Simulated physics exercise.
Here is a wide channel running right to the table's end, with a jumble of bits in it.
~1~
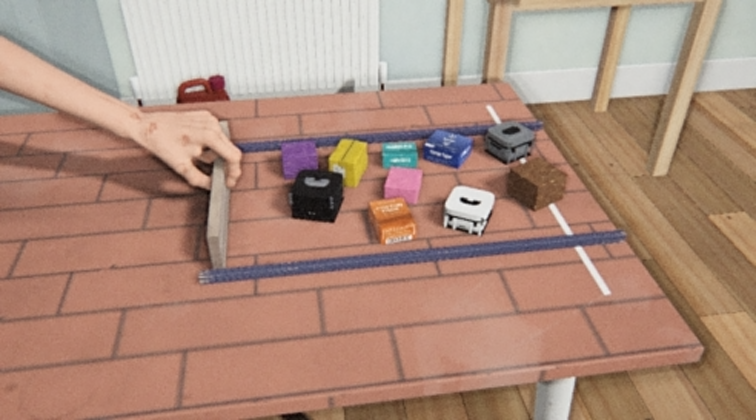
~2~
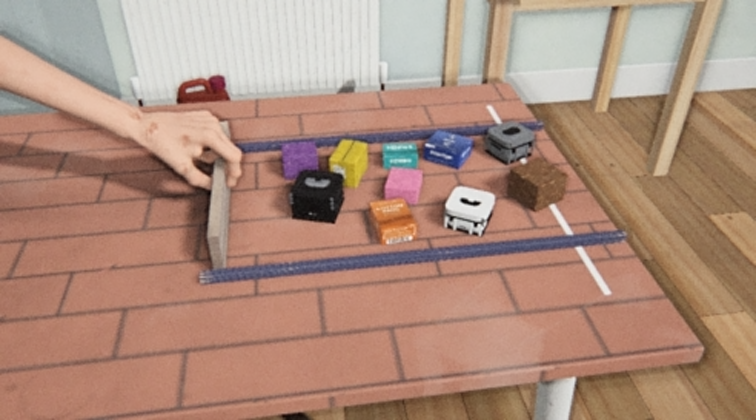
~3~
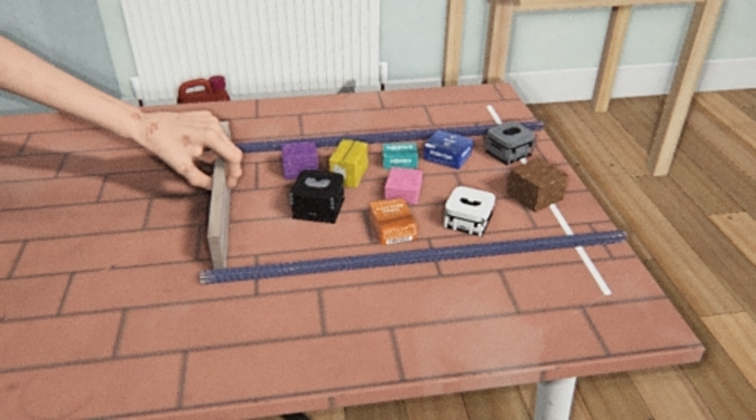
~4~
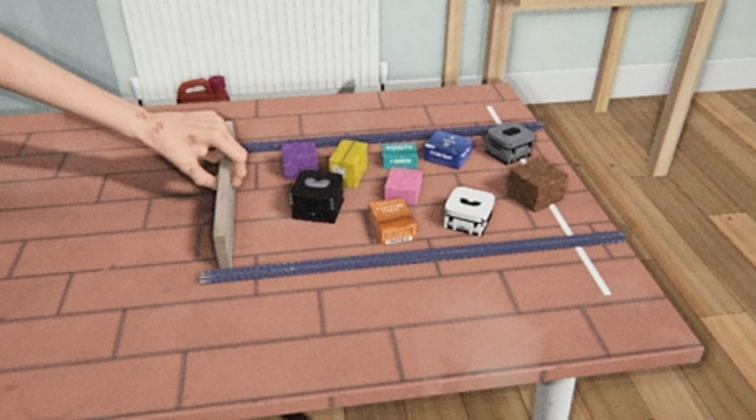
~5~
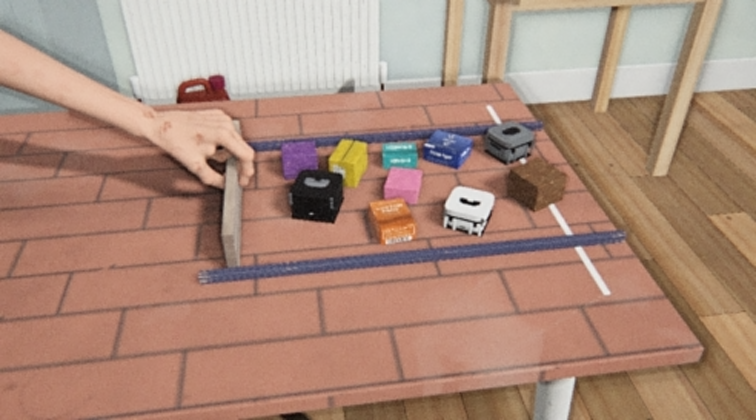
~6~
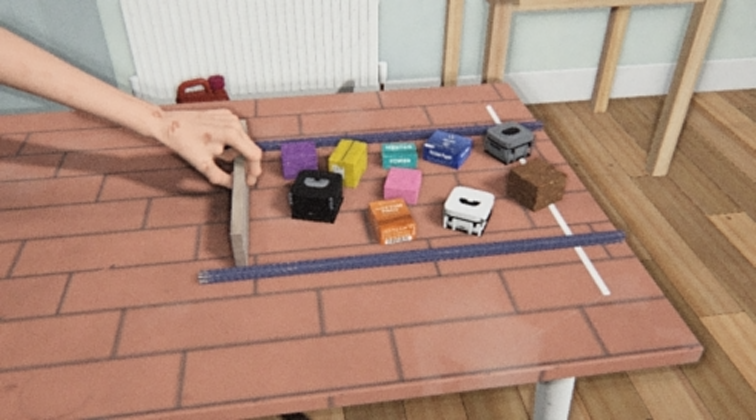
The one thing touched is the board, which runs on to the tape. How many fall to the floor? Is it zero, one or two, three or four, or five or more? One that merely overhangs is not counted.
It is five or more.
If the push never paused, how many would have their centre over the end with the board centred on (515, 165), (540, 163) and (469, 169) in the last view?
Per position: 3 / 7 / 1.
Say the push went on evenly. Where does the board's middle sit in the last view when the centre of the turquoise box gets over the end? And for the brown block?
Approx. (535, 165) / approx. (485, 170) for the other.
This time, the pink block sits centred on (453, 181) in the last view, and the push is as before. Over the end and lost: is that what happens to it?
Outcome - pink block: Off.
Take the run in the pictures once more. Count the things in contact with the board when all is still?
It adds up to 3.
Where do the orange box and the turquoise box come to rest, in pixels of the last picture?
Final spots - orange box (574, 207), turquoise box (550, 133).
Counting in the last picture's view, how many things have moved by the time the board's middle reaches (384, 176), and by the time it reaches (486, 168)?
At the first place 7, at the second 10.
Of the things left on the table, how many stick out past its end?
The total here is 2.
Soon after, none off yet; grey case at rest near (509, 143); brown block at rest near (536, 184); blue box at rest near (447, 150).
After that, none off yet; grey case moving near (516, 142); brown block at rest near (536, 184); blue box displaced about its own width near (472, 140).
And then, none off yet; grey case tilting well over near (580, 158); brown block displaced about its own width near (595, 182); blue box displaced well along near (536, 134).
In the end, the number that fall off is five or more; gone, pink block, white case, blue box, brown block and grey case.
